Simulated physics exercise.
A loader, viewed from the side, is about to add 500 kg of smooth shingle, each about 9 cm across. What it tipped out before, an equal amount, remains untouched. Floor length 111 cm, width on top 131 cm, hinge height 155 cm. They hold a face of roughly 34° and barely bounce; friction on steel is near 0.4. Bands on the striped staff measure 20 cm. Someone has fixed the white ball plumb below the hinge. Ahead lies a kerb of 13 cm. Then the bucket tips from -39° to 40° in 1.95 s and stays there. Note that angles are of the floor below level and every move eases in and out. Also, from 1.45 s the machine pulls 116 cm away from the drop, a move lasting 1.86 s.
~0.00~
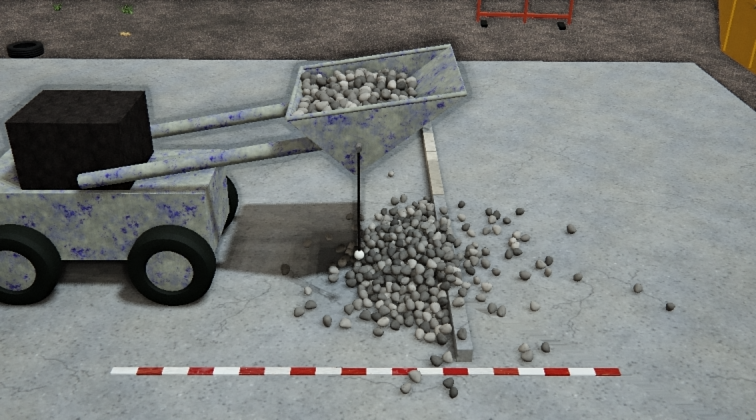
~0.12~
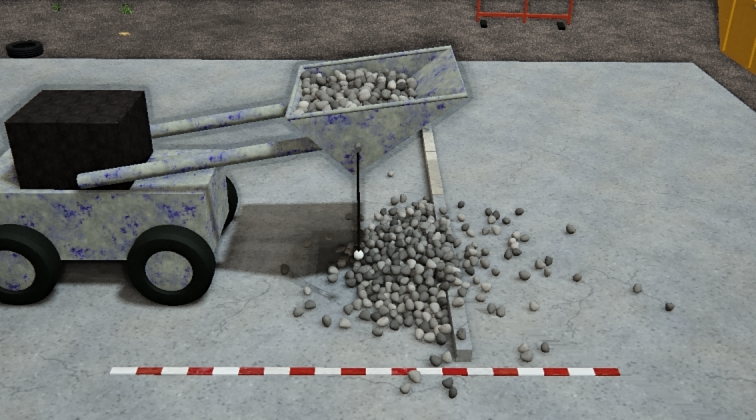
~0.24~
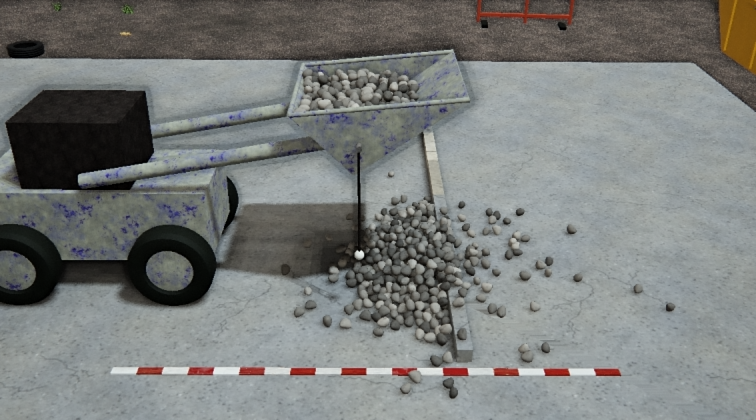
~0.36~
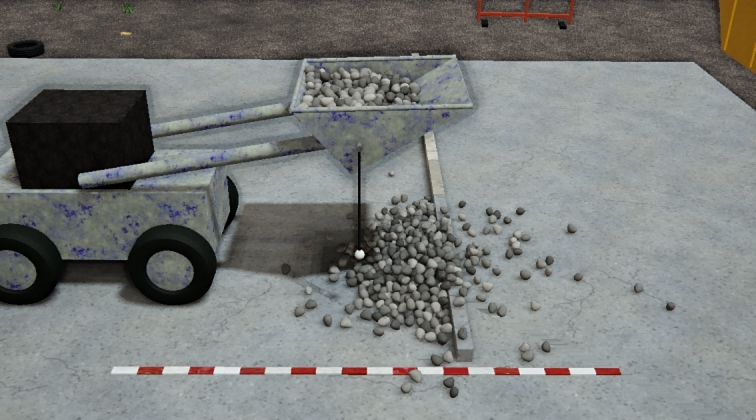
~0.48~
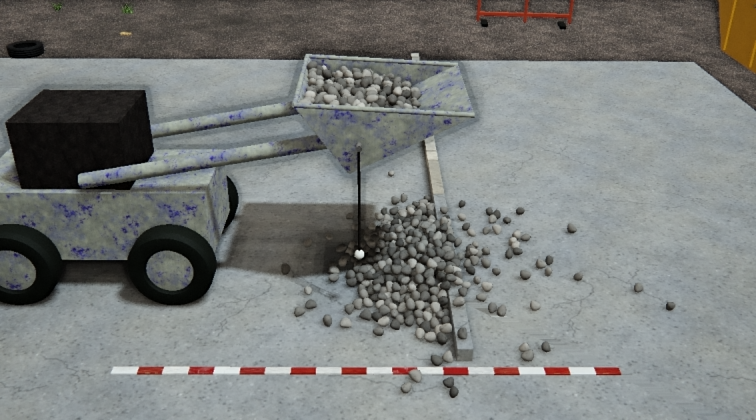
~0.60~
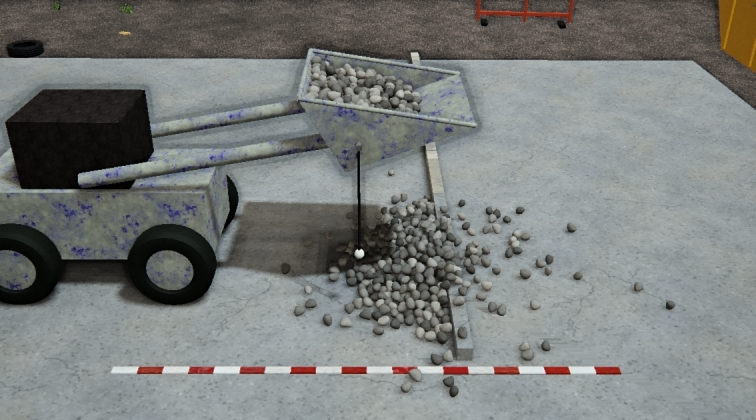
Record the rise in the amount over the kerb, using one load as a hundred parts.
Rise: About 68 parts in every hundred.
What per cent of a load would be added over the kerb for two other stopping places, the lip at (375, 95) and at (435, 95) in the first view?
The first would add some 0 per cent and the second some 40 per cent.
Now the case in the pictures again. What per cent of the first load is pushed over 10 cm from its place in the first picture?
About 15 %.
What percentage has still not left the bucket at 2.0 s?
Around 15 in a hundred.
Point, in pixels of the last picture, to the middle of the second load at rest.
Centre: Approx. (476, 256).
After 1.5 s the floor is at 28°; in per cent of one load, 99 in the bucket, 91 on this side of the kerb, 10 over the kerb; the foremost stones are at (575, 261).
After 2.0 s the floor is at 40°; in per cent of one load, 16 in the bucket, 134 on this side of the kerb, 50 over the kerb; the foremost stones are at (577, 267).
After 3.8 s the floor is at 40°; in per cent of one load, 0 in the bucket, 122 on this side of the kerb, 78 over the kerb; the foremost stones are at (640, 276).
After 6.6 s the floor is at 40°; in per cent of one load, 0 in the bucket, 122 on this side of the kerb, 78 over the kerb; the foremost stones are at (640, 276). Net gain over the kerb, 68.
